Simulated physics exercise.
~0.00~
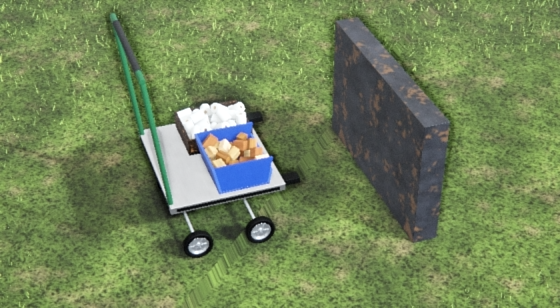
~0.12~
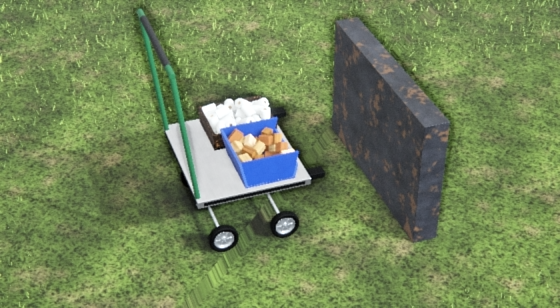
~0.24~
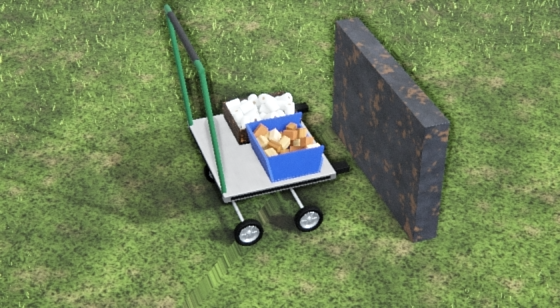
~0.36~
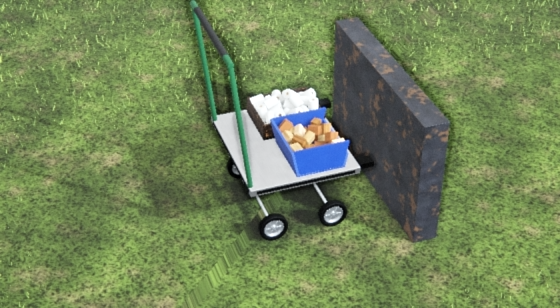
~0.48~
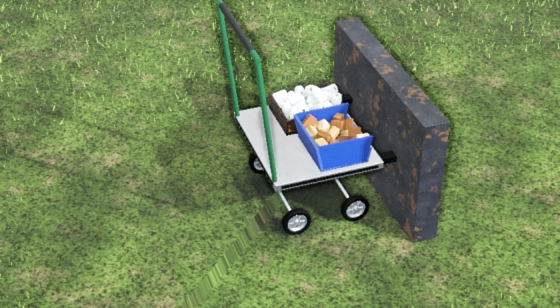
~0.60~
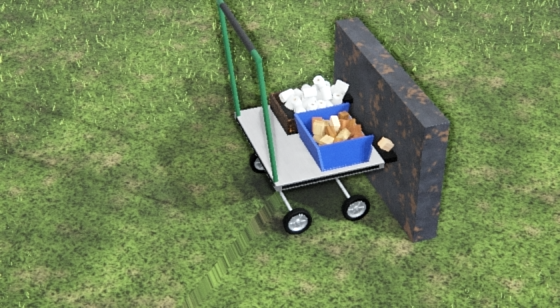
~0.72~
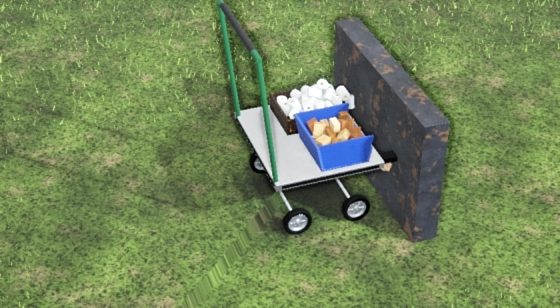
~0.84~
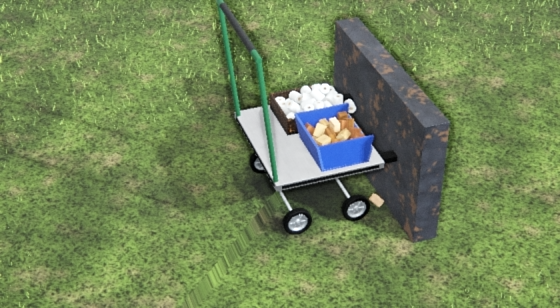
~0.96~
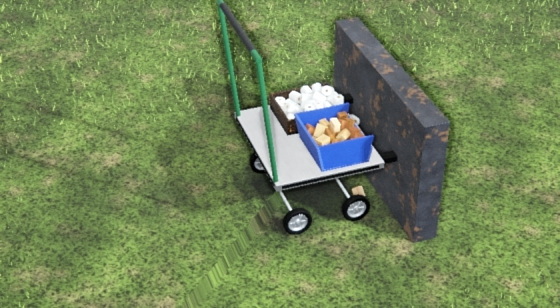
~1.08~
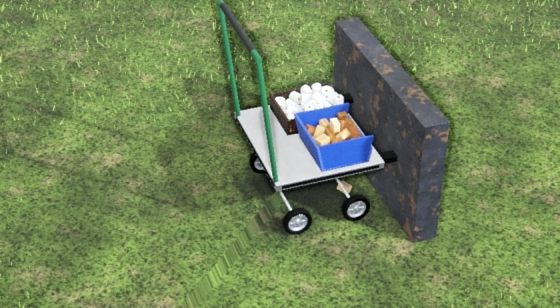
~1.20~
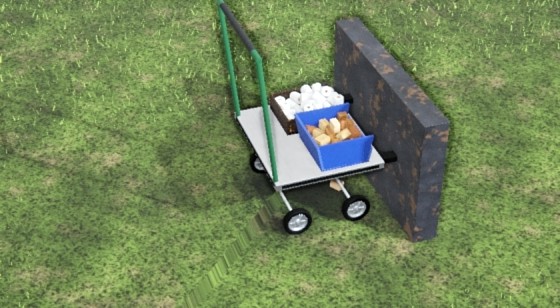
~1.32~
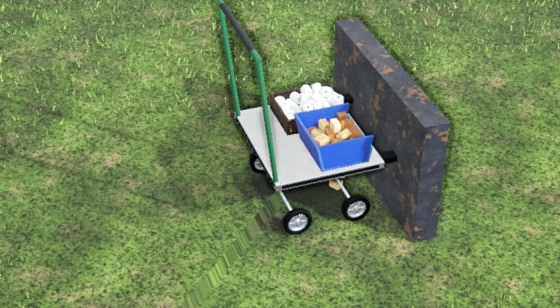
The clip opens on a green-handled trolley standing on grass, carrying a black tray of white paper rolls and a blue tray of wooden blocks, with a dark, rust-flecked wall to its right. The trolley rolls steadily right until it reaches the wall and stops dead, without bouncing back. The loose goods surge forward in both trays, and a wooden block flies out over the low end of the blue tray. It drops beside the wall to the grass, then slides left beneath the trolley. Finally everything rests, with most of the rolls and blocks still in their trays.
